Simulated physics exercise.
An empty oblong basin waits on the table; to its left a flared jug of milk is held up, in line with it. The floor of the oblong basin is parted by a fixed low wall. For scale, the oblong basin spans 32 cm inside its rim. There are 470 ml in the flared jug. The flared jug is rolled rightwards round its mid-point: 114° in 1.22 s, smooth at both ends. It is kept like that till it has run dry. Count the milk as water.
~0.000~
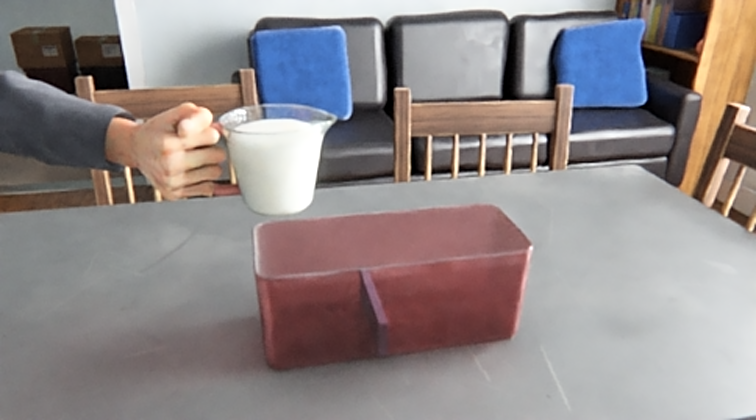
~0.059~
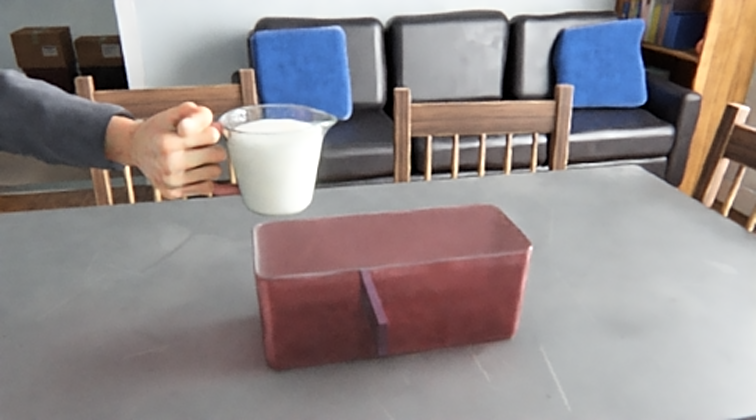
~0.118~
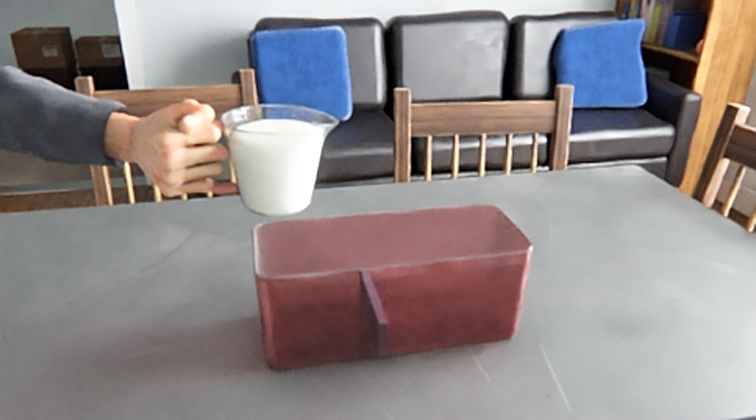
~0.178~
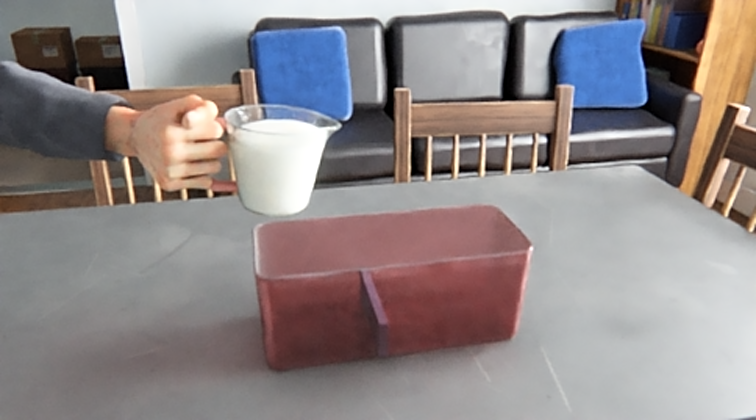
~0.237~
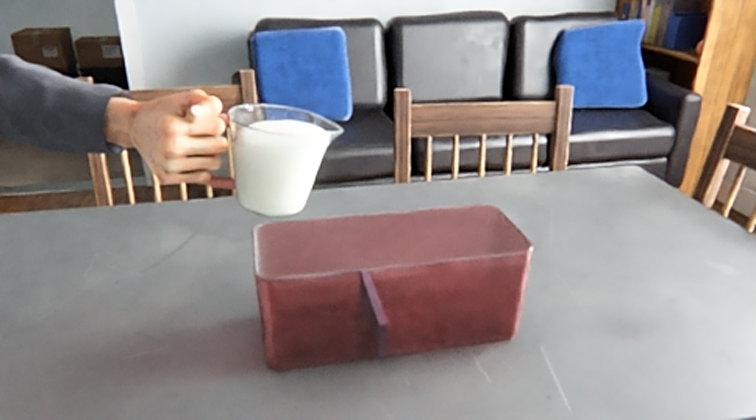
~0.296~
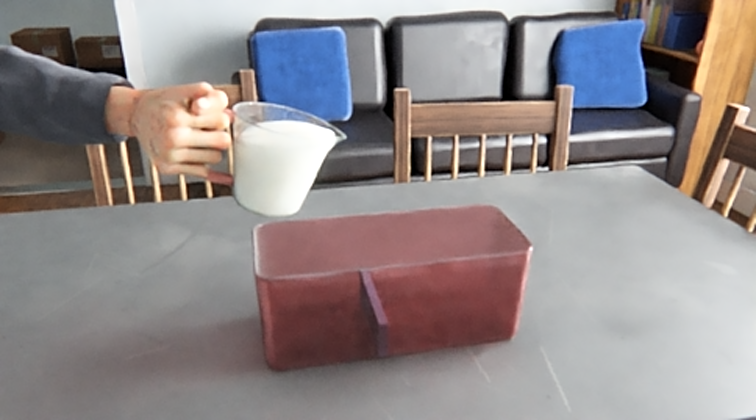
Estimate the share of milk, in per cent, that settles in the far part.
The far part has some 69 per cent.
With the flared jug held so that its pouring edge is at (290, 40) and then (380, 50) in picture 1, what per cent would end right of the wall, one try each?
First 30, then 95 per cent.
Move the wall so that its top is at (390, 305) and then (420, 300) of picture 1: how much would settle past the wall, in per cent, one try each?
First 40, then 5 per cent.
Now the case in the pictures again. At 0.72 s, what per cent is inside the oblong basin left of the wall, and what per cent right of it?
Left about 1, right about 22.
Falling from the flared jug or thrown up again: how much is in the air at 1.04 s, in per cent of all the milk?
About 5 per cent.
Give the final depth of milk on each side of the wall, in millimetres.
Left about 8 mm, right about 14 mm.
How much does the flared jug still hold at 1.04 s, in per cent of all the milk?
Some 5 per cent.
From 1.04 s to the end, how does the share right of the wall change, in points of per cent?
It goes up by about 1.
After 0.72 s the tilt is 73° and 58 per cent is still to pour, 1 is left of the wall and 21 right of it.
After 1.04 s the tilt is 108° and 5 per cent is still to pour, 22 is left of the wall and 68 right of it.
After 1.36 s the tilt is 114° and 0 per cent is still to pour, 30 is left of the wall and 69 right of it.
After 1.72 s the tilt is 114° and 0 per cent is still to pour, 30 is left of the wall and 69 right of it.
In the end 30 per cent lies left of the wall, 69 right of it and 0 outside.
